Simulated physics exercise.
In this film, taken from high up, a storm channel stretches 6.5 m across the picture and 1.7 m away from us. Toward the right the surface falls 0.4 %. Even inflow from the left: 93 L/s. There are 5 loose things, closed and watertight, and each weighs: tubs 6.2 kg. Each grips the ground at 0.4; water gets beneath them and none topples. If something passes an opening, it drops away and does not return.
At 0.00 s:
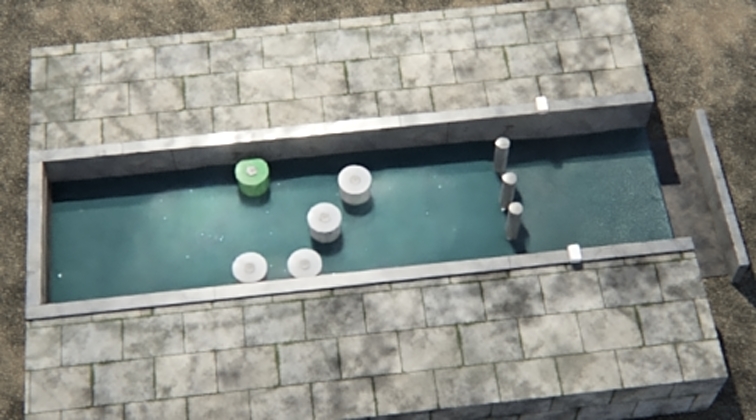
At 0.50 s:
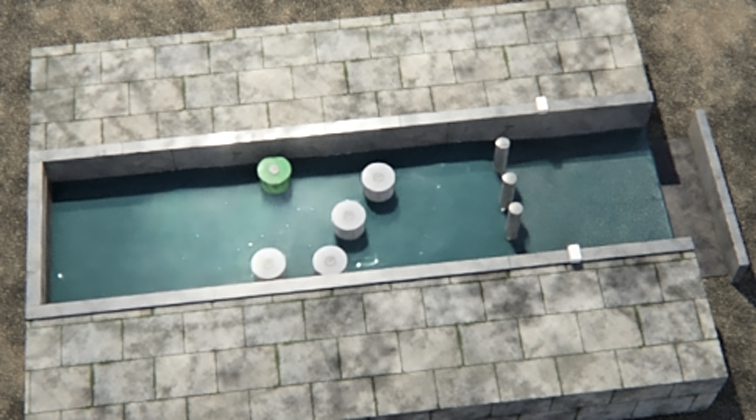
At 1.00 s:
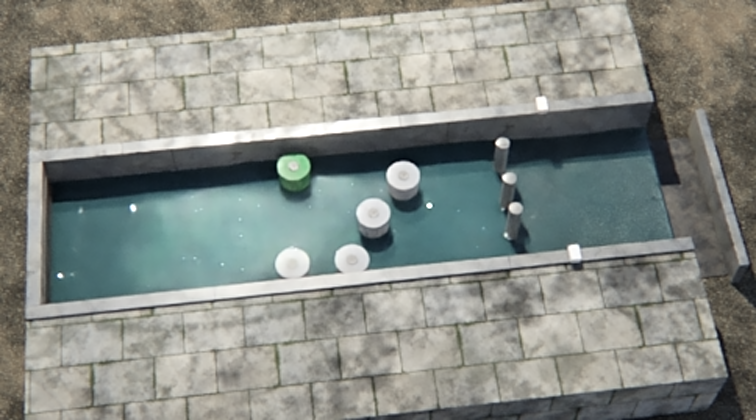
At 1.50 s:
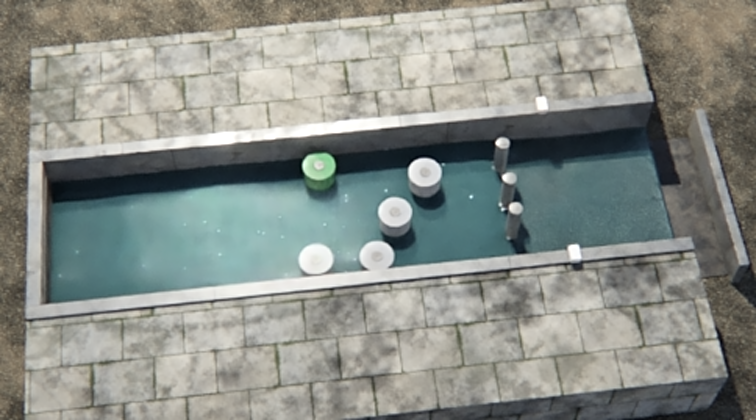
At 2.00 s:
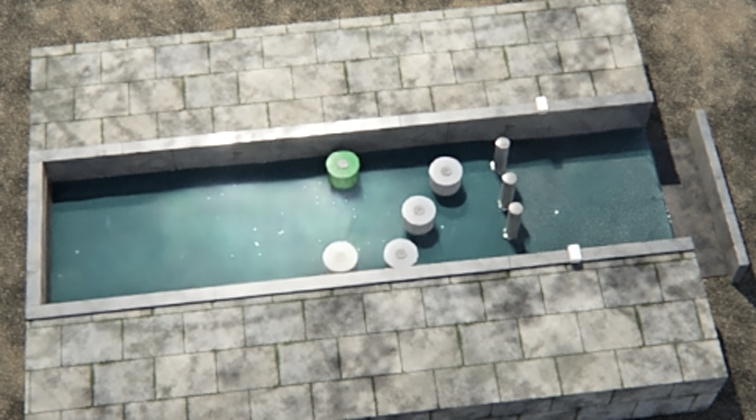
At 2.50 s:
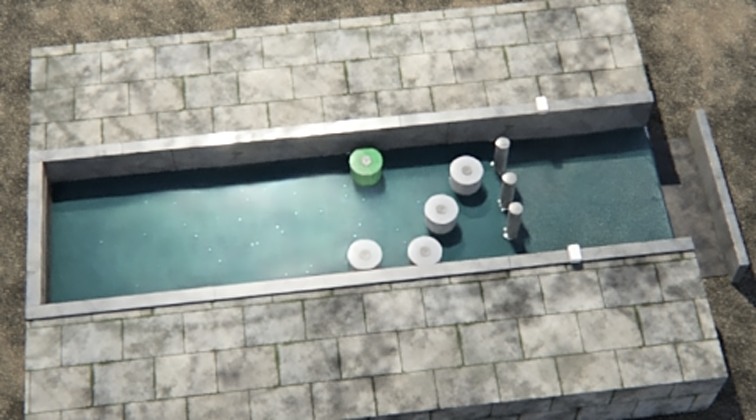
At the start, a green tub and four white round floats sit in the left and middle parts of a water-filled stone channel, seen from high up. All five drift steadily to the right in a loose group, until the leading white ones are close to three upright posts, with the green tub behind near the far wall.
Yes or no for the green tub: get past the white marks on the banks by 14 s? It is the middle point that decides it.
Result for the green tub: It does not get across.
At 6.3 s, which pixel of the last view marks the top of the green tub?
(485, 142) or so.
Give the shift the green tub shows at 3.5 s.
Shift by then: About 150 cm.
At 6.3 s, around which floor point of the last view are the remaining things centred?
That lands at roughly (513, 204).
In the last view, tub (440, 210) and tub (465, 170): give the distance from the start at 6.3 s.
Answer, in order asked: 200 cm, 150 cm.
After 3.5 s the green tub is near (412, 158), 1.7 m from its start, afloat; 0 of 5 are over the mark; 5 afloat.
After 6.3 s the green tub is near (485, 142), 2.6 m from its start, afloat; 2 of 5 are over the mark; 3 afloat.
After 10.0 s the green tub is near (485, 143), 2.6 m from its start, afloat; 2 of 5 are over the mark; 2 afloat.
After 14.0 s the green tub is near (485, 143), 2.6 m from its start, afloat; 2 of 5 are over the mark; 2 afloat.
